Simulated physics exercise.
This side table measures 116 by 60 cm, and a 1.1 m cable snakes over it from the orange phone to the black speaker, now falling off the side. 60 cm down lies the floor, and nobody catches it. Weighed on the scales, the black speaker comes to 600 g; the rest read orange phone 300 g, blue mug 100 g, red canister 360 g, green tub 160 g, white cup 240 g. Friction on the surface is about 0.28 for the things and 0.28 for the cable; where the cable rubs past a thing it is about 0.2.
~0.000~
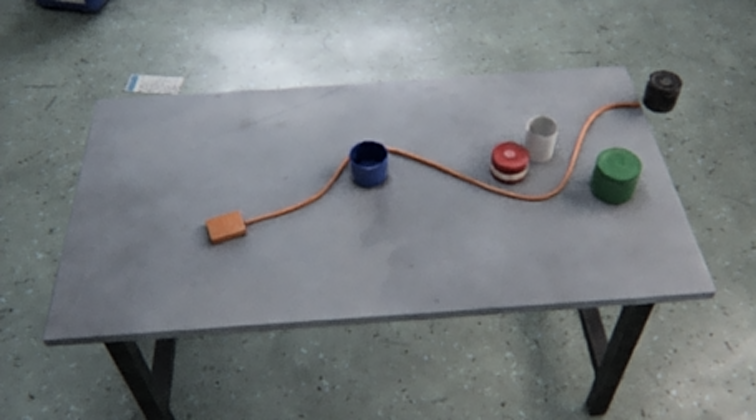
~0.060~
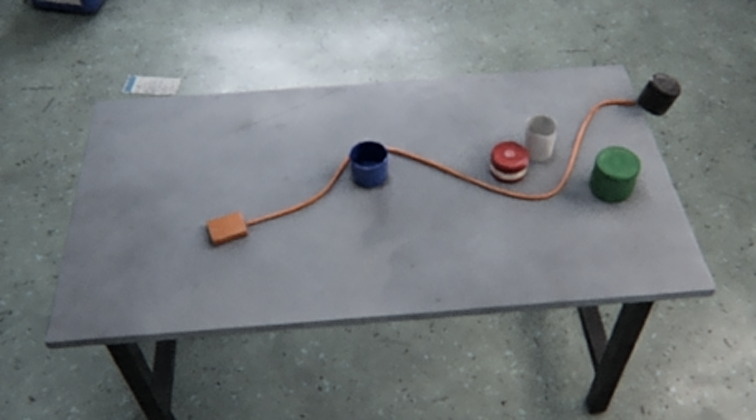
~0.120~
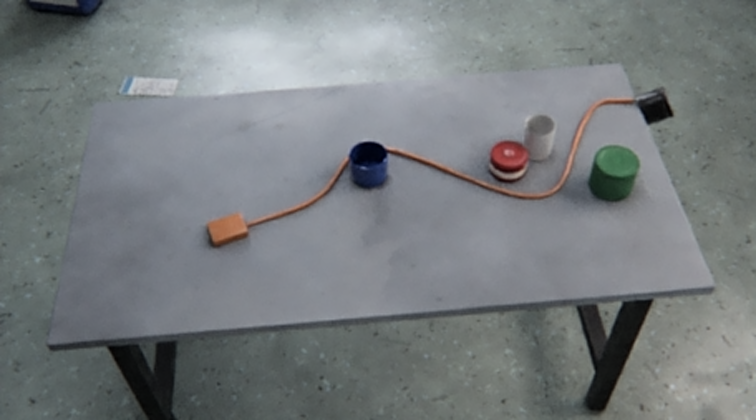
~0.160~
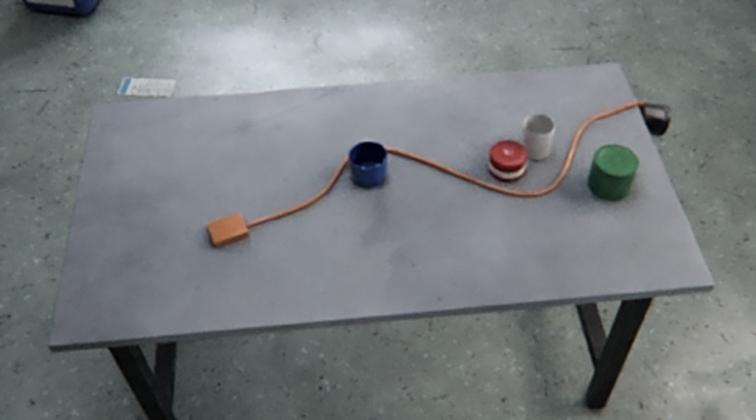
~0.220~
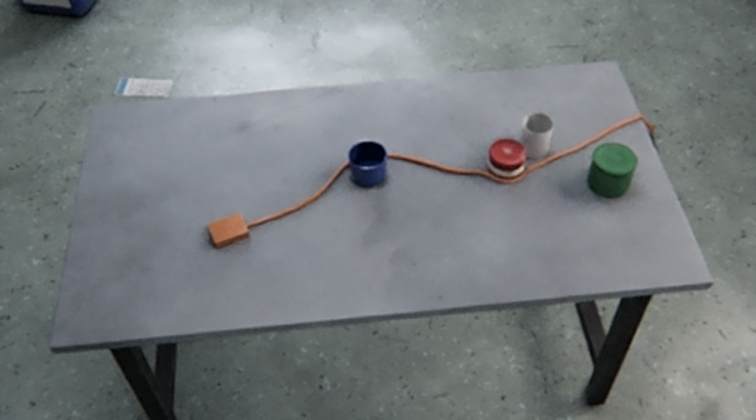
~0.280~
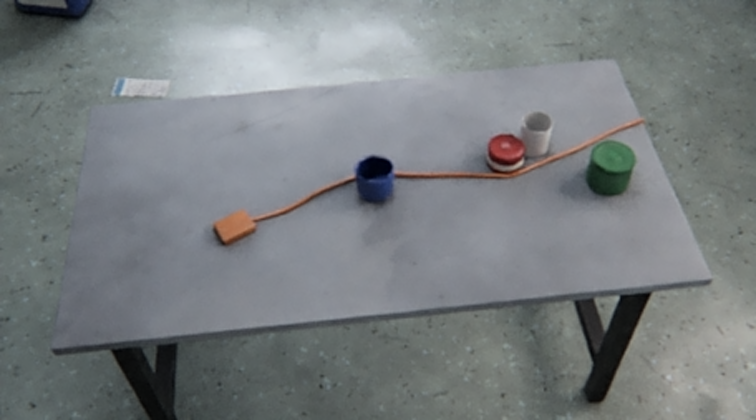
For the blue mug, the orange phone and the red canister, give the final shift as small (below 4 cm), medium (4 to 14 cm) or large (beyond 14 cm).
Shifts - the blue mug large, the orange phone large, the red canister medium.
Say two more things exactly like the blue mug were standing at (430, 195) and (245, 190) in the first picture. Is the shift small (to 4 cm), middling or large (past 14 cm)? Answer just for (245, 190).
Slight.
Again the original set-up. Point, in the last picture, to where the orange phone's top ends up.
Check near (486, 155) - that's where it comes to rest.
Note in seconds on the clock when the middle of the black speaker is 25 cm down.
Around 0.28 seconds on the clock.
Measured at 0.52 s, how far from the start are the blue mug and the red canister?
Approx. shifts - blue mug: 40 cm; red canister: 6 cm.
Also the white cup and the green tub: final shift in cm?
Approx. final shift - white cup: 2 cm; green tub: 0 cm.
After 0.5 s, the cable's tail end at (406, 185); blue mug 39 cm off its start, orange phone 32 cm off its start, red canister 5 cm off its start.
After 0.7 s, the cable's tail end at (498, 163); blue mug over the edge, orange phone 52 cm off its start, red canister 6 cm off its start.
After 1.0 s, the cable's tail end at (503, 164); blue mug over the edge, orange phone 53 cm off its start at (486, 155), red canister 6 cm off its start at (509, 127).
After 1.2 s, the cable's tail end at (503, 164); blue mug over the edge, orange phone 53 cm off its start, red canister 6 cm off its start.
After 2.4 s, the cable's tail end at (503, 164); blue mug over the edge, orange phone 53 cm off its start at (486, 155), red canister 6 cm off its start at (509, 127), black speaker over the edge.
